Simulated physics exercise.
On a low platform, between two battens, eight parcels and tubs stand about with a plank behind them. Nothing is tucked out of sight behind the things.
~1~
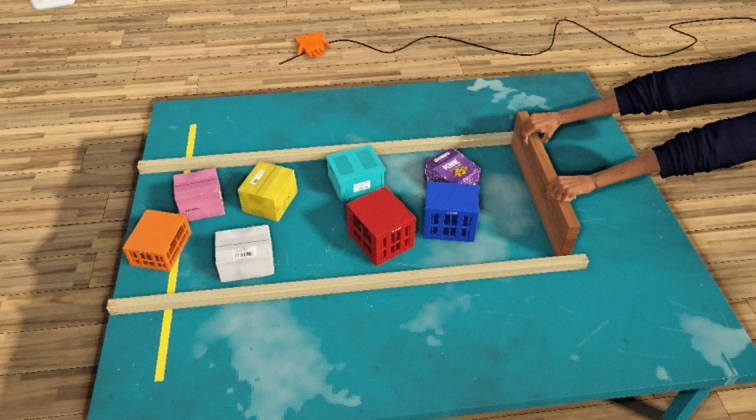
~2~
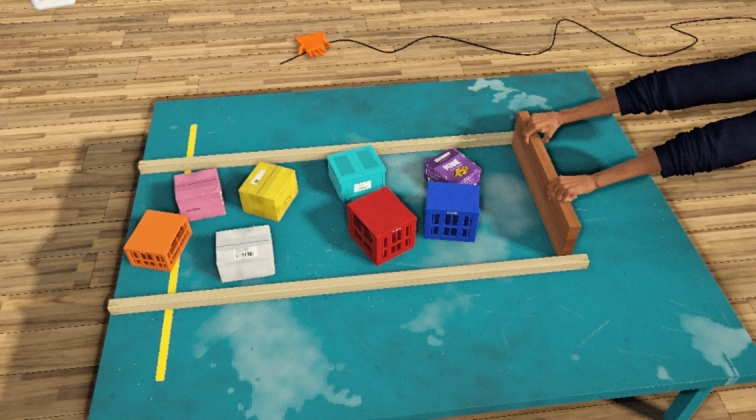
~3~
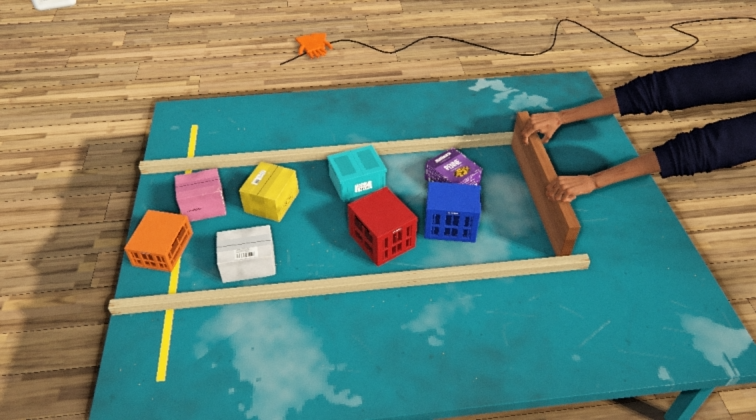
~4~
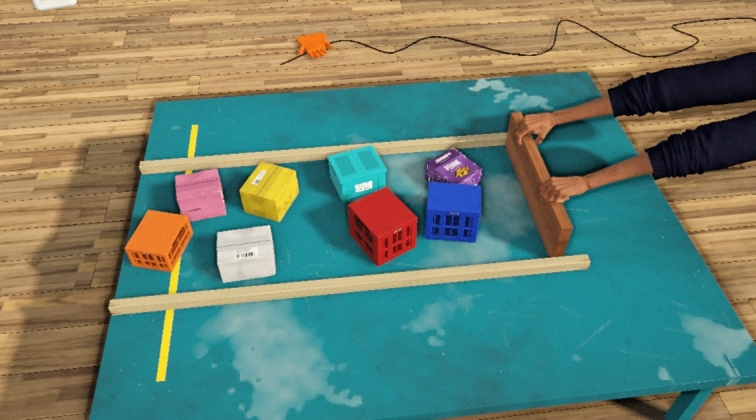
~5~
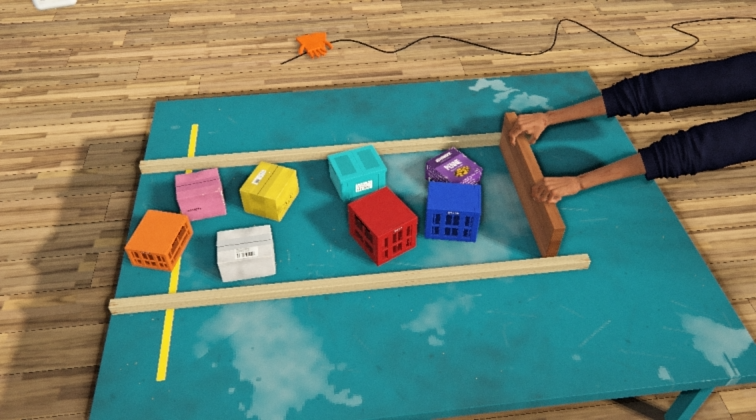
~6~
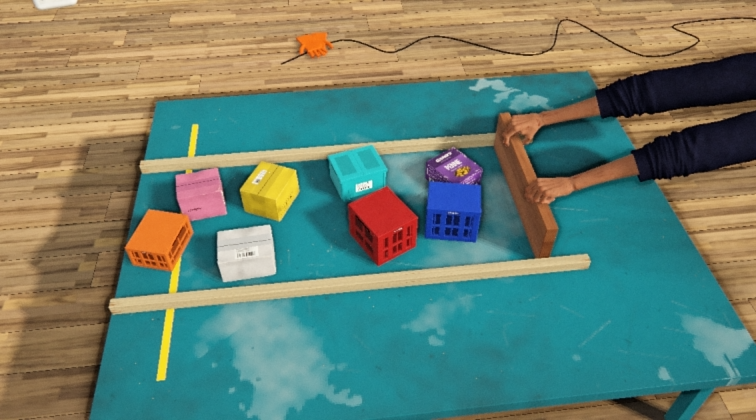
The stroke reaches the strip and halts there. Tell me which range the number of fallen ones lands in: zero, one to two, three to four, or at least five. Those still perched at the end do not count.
The drop will claim five or more of them.
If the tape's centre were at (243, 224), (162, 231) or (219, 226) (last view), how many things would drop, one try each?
Per try in turn: 3, 6, 4.
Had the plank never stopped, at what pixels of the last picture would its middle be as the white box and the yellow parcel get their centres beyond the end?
The white box gives roughly (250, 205), the yellow parcel roughly (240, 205).
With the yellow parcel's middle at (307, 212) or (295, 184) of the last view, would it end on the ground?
Well, it tips off the first time and tips off the second time.
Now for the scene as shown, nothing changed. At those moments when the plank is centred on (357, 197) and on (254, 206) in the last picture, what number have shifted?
Tally at point one: 6; at point two: 8.
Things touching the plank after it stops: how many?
Number in contact with it: 2.
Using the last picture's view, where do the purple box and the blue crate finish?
Reading them off: First (164, 191); then (146, 243).
Early on, none off yet; orange crate at rest near (160, 240); pink parcel at rest near (201, 195); white box at rest near (247, 253).
A while later, none off yet; orange crate travelled a little near (129, 242); pink parcel travelled about its own width near (145, 201); white box travelled about its own width near (171, 261).
Finally, the number that fall off is five or more; lost, red crate, turquoise tote, yellow parcel, white box, pink parcel and orange crate.
